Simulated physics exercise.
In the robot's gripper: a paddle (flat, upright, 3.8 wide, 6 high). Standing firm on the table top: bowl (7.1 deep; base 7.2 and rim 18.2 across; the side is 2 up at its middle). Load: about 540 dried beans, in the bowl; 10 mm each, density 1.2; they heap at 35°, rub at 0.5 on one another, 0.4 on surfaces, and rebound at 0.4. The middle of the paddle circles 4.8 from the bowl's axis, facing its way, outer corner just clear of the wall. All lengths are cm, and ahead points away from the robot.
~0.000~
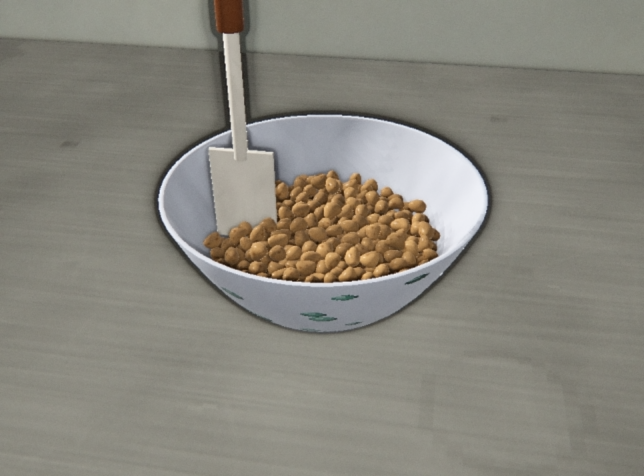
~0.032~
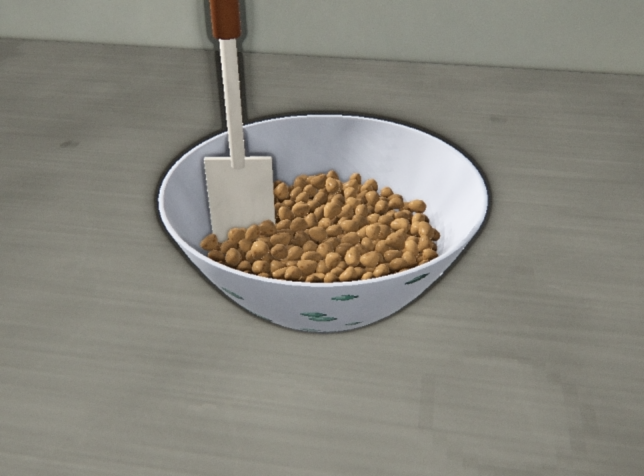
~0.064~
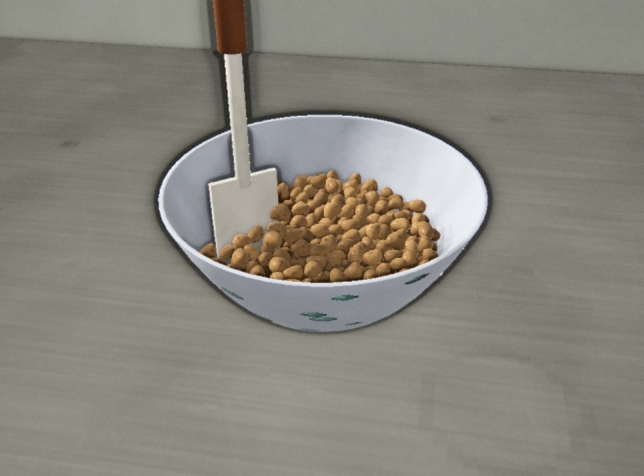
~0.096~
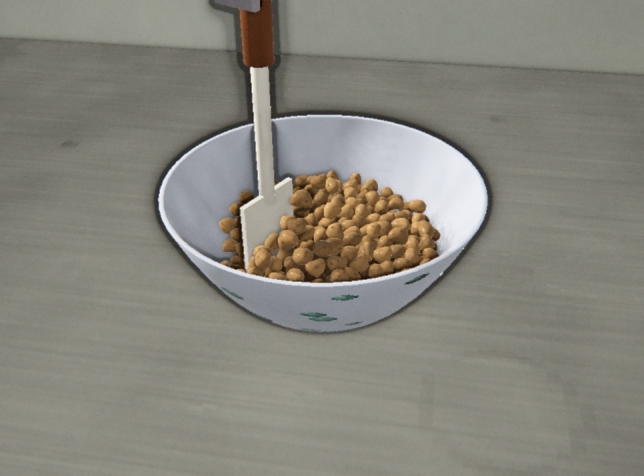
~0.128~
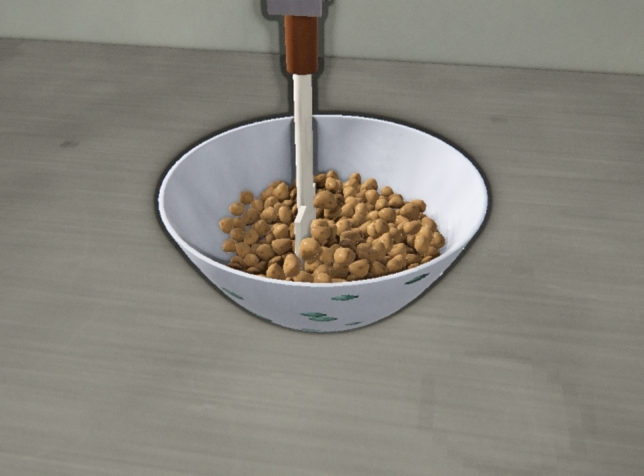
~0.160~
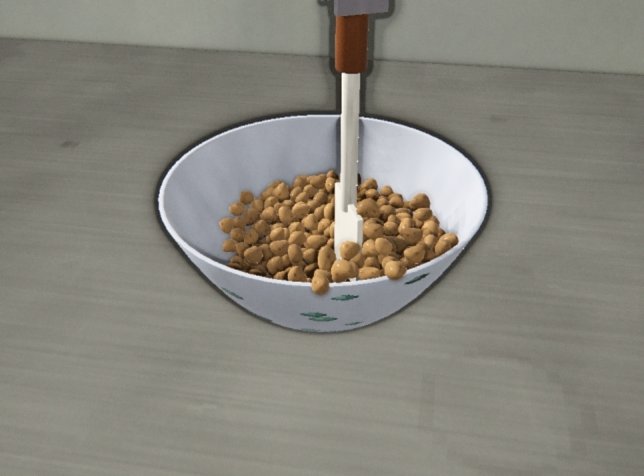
A white spatula with a reddish-brown handle, its grey gripper coming into view at the top edge, sweeps rightward through a heap of beans, its flat blade turning edge-on and pushing some up near the front rim. The tan beans fill a pale bowl with small green marks. The bowl stays put on a greyish tabletop before a plain wall, seen from above by a still camera.
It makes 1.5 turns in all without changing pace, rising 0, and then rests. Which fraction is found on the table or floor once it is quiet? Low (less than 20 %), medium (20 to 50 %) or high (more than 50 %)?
A medium share, 20 to 50 %, ends on the table or floor.
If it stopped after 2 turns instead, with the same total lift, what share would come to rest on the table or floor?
In that case some 30 per cent.
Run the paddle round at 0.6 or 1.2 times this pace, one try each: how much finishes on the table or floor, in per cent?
About 10 and 35 per cent.
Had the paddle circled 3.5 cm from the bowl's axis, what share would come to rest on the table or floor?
It would be near 20 per cent.
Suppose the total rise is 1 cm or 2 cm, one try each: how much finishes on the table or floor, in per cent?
Some 20 and 10 per cent.
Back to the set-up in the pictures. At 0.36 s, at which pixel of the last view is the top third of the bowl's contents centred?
At about (297, 167).
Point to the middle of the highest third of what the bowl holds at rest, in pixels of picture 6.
At about (382, 212).
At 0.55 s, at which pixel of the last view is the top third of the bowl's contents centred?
Near (319, 269).
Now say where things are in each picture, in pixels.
Paddle neck at (239, 127), 0° round; upper third of the load around (333, 234), from x 215 to 430, top at y 180; 539 in the bowl, in the first frame.
Paddle neck at (236, 134), 11° round; upper third of the load around (333, 235), from x 210 to 430, top at y 180, in the second frame.
Paddle neck at (241, 152), 36° round; upper third of the load around (327, 239), from x 210 to 430, top at y 180, in the third frame.
Paddle neck at (266, 168), 63° round; upper third of the load around (332, 239), from x 225 to 430, top at y 180, in the fourth frame.
Paddle neck at (305, 176), 89° round; upper third of the load around (347, 241), from x 225 to 440, top at y 180, in the fifth frame.
Paddle neck at (349, 175), 116° round; upper third of the load around (369, 240), from x 225 to 450, top at y 180; 536 in the bowl, 3 in flight or on the tool, in the sixth frame.
After 0.36 s, 279° round, highest piece 10 above the table; 479 in the bowl, 20 on the table or floor, 40 in flight or on the tool.
After 0.55 s, 82° round, highest piece 10 above the table; 425 in the bowl, 94 on the table or floor, 20 in flight or on the tool.
After 0.85 s, 180° round, highest piece 7 above the table; 392 in the bowl, 146 on the table or floor, 1 in flight or on the tool.
After 1.55 s, 180° round, highest piece 7 above the table; 392 in the bowl, 147 on the table or floor.
At rest, 392 in the bowl, 147 on the table or floor. That is 27 % on the table or floor.
